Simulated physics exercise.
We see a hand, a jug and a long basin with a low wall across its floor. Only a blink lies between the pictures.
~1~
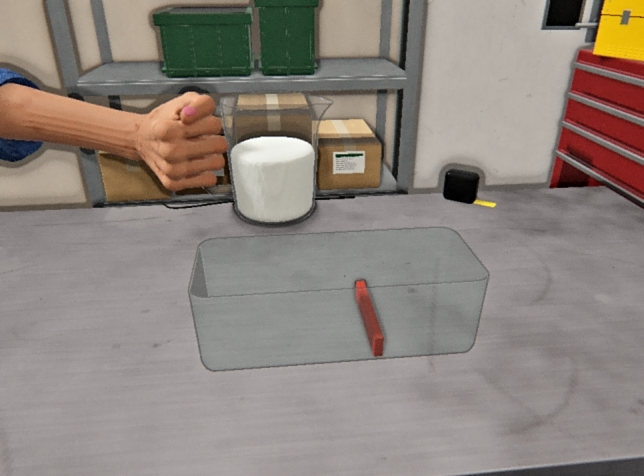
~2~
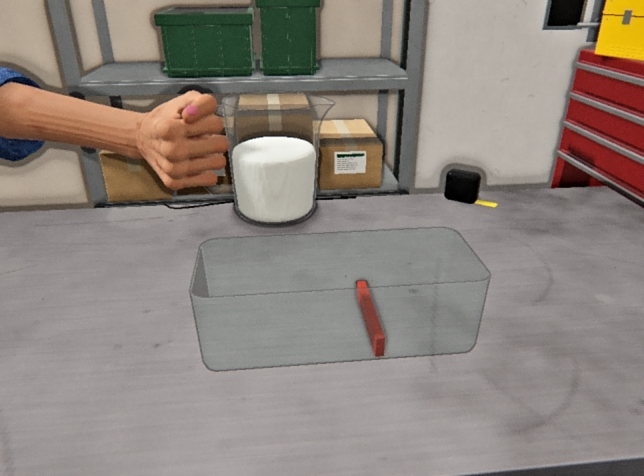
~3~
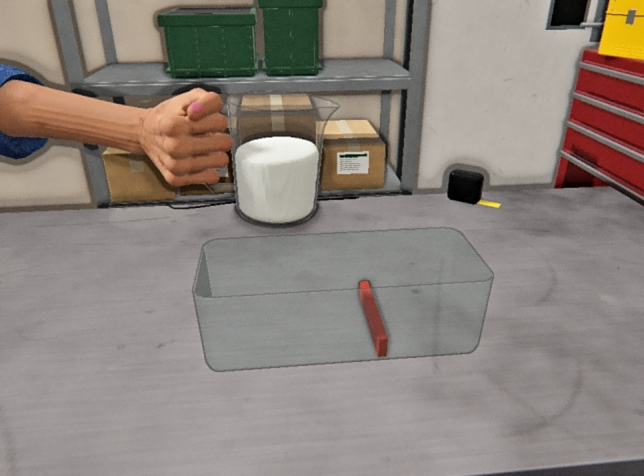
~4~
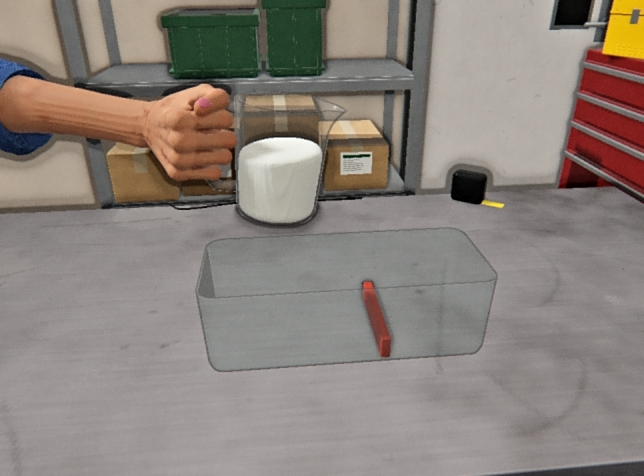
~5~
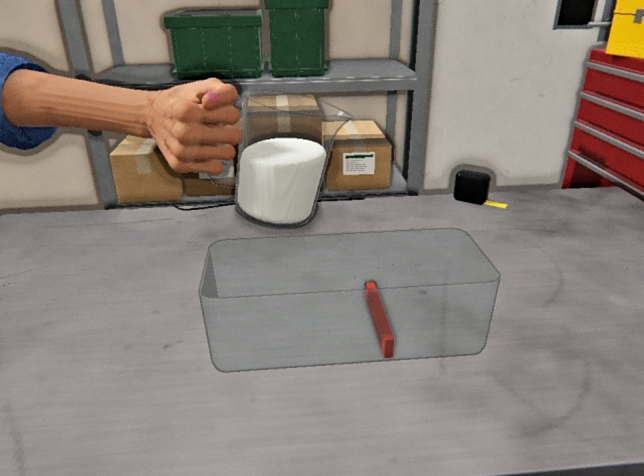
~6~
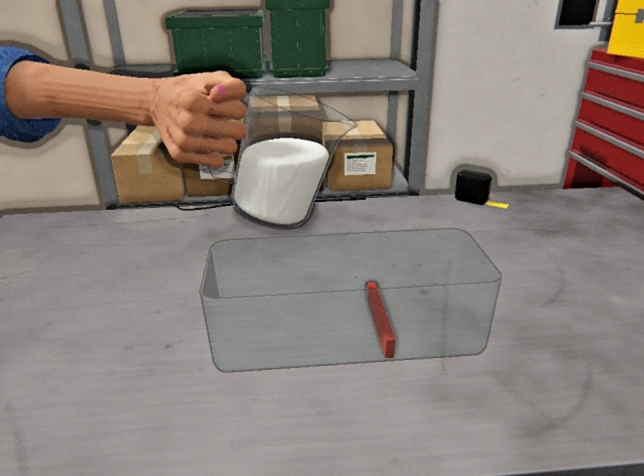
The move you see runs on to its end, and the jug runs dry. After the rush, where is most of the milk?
It is the right-hand one.
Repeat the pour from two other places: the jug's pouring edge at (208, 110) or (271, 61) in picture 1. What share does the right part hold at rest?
In turn 15 and 10 in a hundred.
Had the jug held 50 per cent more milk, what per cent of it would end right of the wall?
About 70 per cent.
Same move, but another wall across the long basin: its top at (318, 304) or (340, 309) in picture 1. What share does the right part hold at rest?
About 90 and 90 per cent.
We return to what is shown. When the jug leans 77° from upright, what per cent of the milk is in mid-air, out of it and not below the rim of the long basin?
About 10 per cent.
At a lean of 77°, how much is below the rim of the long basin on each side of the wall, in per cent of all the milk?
Near 0 on the left, 0 on the right.
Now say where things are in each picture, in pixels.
The first frame shows tilt 0°; pouring edge (333, 100); surface from (231, 149) to (314, 146); the long basin's rim runs from (195, 267) to (471, 252); the wall's top is at (369, 308).
The second frame shows tilt 1°; pouring edge (335, 101); surface from (232, 149) to (315, 146).
The third frame shows tilt 3°; pouring edge (340, 104); surface from (235, 150) to (318, 147).
The fourth frame shows tilt 7°; pouring edge (347, 109); surface from (239, 151) to (322, 147).
The fifth frame shows tilt 12°; pouring edge (353, 116); surface from (242, 152) to (326, 148).
The sixth frame shows tilt 18°; pouring edge (358, 124); surface from (243, 152) to (328, 149).
A moment on, the tilt is 77° and 92 per cent is still to pour, 0 is left of the wall and 0 right of it.
Next, the tilt is 101° and 34 per cent is still to pour, 6 is left of the wall and 38 right of it.
Then the tilt is 102° and 5 per cent is still to pour, 13 is left of the wall and 76 right of it.
Later the tilt is 102° and 0 per cent is still to pour, 20 is left of the wall and 78 right of it.
At rest 21 per cent lies left of the wall, 77 right of it and 1 outside.
